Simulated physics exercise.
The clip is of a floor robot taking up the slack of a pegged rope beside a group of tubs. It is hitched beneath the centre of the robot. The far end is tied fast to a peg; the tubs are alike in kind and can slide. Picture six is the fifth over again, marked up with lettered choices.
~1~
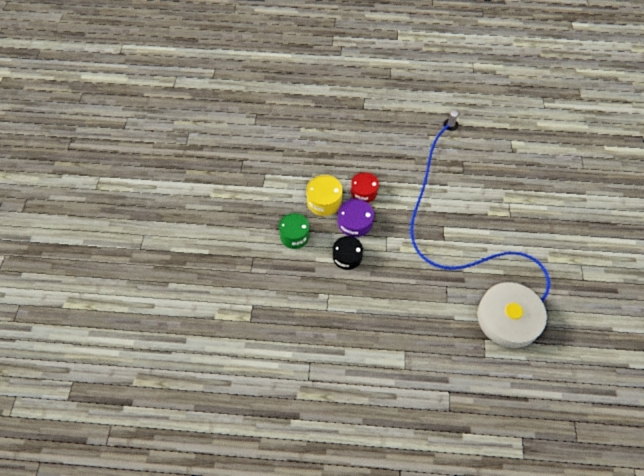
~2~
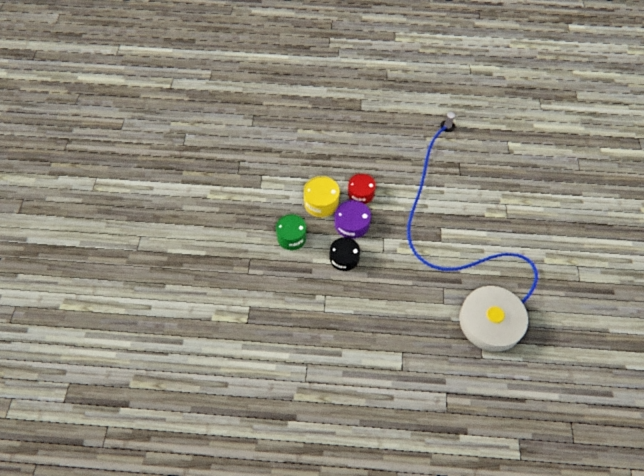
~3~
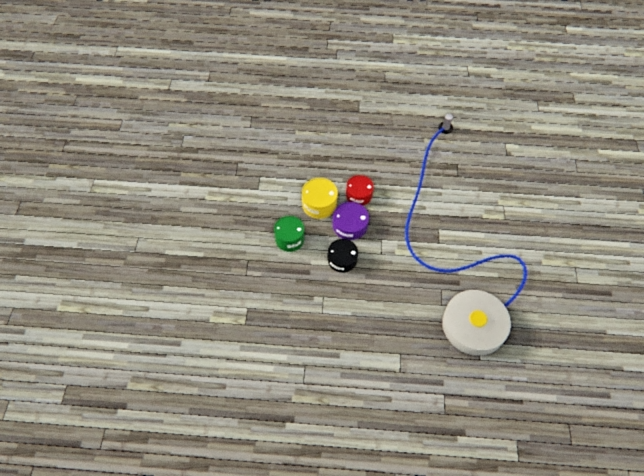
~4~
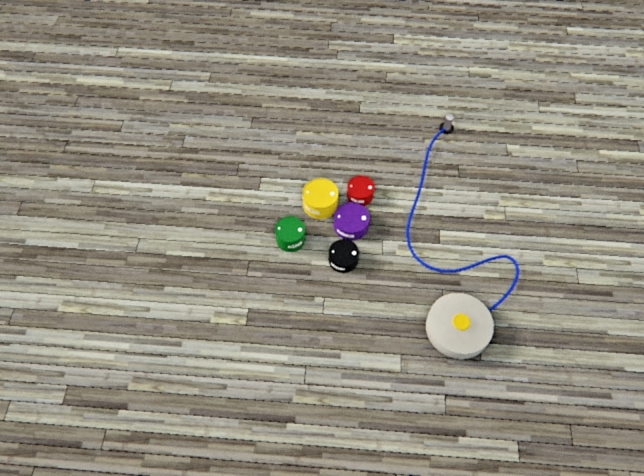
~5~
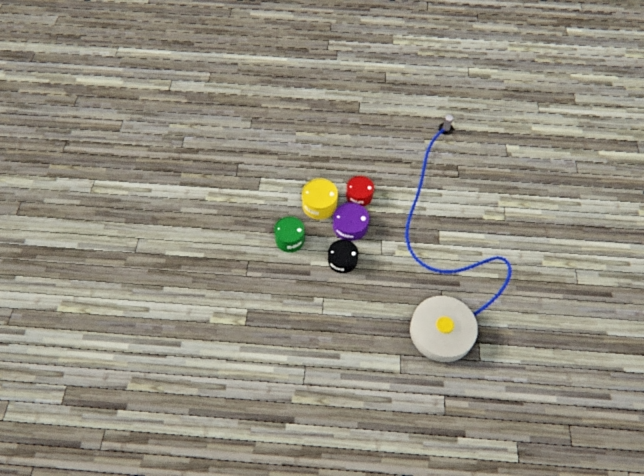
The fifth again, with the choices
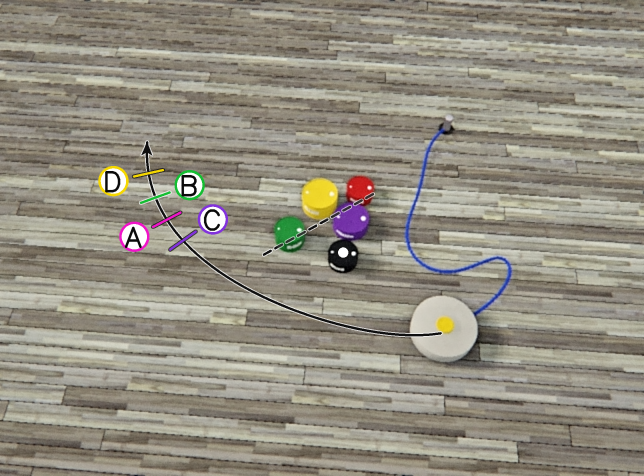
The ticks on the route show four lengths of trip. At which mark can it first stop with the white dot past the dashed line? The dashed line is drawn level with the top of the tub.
The earliest such stop is B.
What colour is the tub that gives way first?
The black tub.
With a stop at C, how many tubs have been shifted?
The count is none.
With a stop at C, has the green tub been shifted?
No.
On the copy, A at (167, 220); B at (156, 198); C at (183, 241); D at (149, 173); the dashed line at (319, 224); the route from (441, 333) via (227, 277) to (147, 142); the white dot at (343, 253).
On B. First, robot (314, 313); black tub (343, 256).
Then, robot (207, 259); black tub (343, 256).
Finally, robot (153, 192); purple tub (345, 213); black tub (315, 223); yellow tub (317, 194); green tub (288, 213); the dot on the black tub is over the dashed line.
By contrast, A leaves the dotted tub short, at (328, 242); C leaves the dotted tub short, at (343, 256); D does it too, but is farther than needed.
